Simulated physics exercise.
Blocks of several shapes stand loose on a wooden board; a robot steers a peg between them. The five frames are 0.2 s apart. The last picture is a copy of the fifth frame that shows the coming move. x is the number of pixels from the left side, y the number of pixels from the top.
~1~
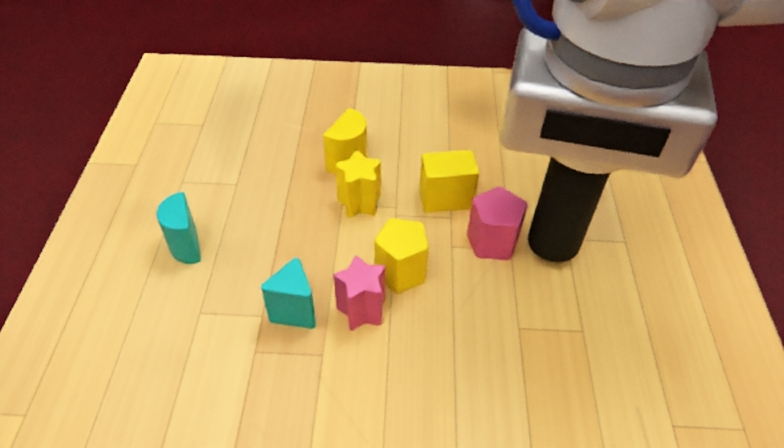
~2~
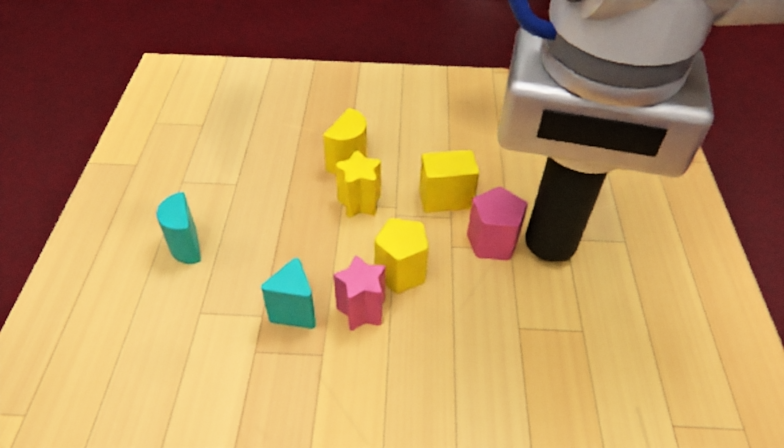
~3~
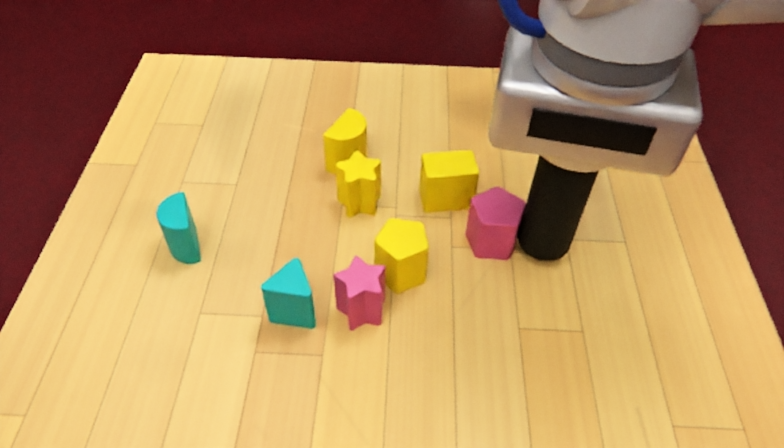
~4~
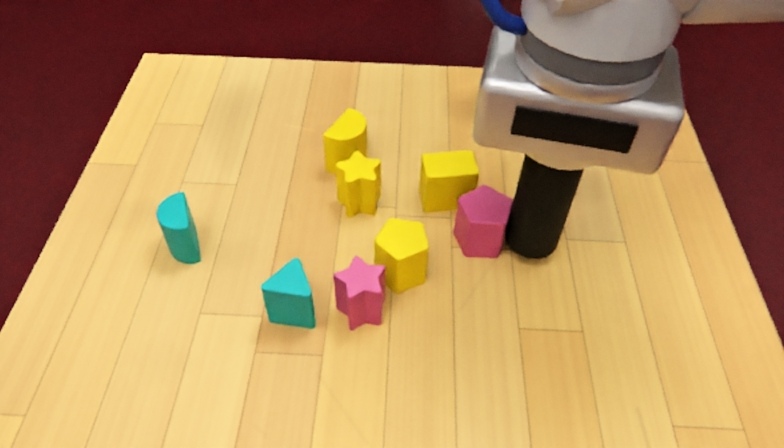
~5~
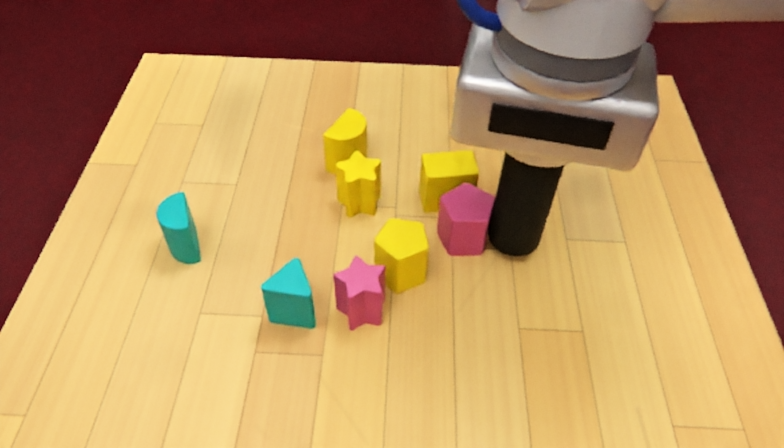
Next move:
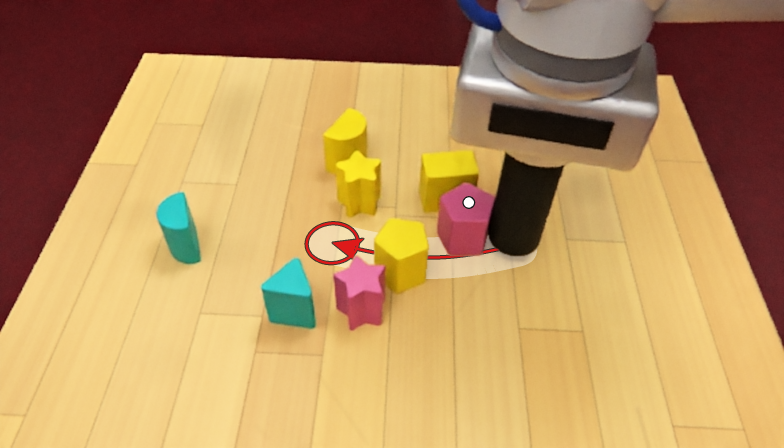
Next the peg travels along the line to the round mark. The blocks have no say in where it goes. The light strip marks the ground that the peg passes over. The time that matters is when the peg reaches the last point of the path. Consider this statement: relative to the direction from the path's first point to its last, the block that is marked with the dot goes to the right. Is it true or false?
That claim is true.
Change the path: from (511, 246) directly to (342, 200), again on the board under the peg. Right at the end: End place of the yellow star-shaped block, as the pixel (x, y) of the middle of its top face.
It will likely be found at (302, 152).
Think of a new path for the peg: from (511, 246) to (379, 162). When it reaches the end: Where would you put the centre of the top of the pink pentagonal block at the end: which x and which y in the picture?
(418, 194)
The drawn path runs from (511, 246) by way of (453, 256) and (391, 255) to (332, 243); the dot is on the pink pentagonal block.
On the path given first. One third of the way, peg (454, 247); pink pentagonal block (418, 195), turned 30° clockwise.
Two thirds of the way, peg (391, 245); yellow star-shaped block (355, 162); pink star-shaped block (350, 287), turned 25° anticlockwise; yellow pentagonal block (352, 248), turned 45° anticlockwise; pink pentagonal block (395, 182), turned 70° clockwise.
At the end, peg (332, 233); turquoise three-sided block not moved; yellow star-shaped block (354, 161), turned 15° anticlockwise; pink star-shaped block (347, 291), turned 40° anticlockwise; yellow pentagonal block (338, 253), turned 60° anticlockwise; pink pentagonal block (394, 181), turned 75° clockwise.
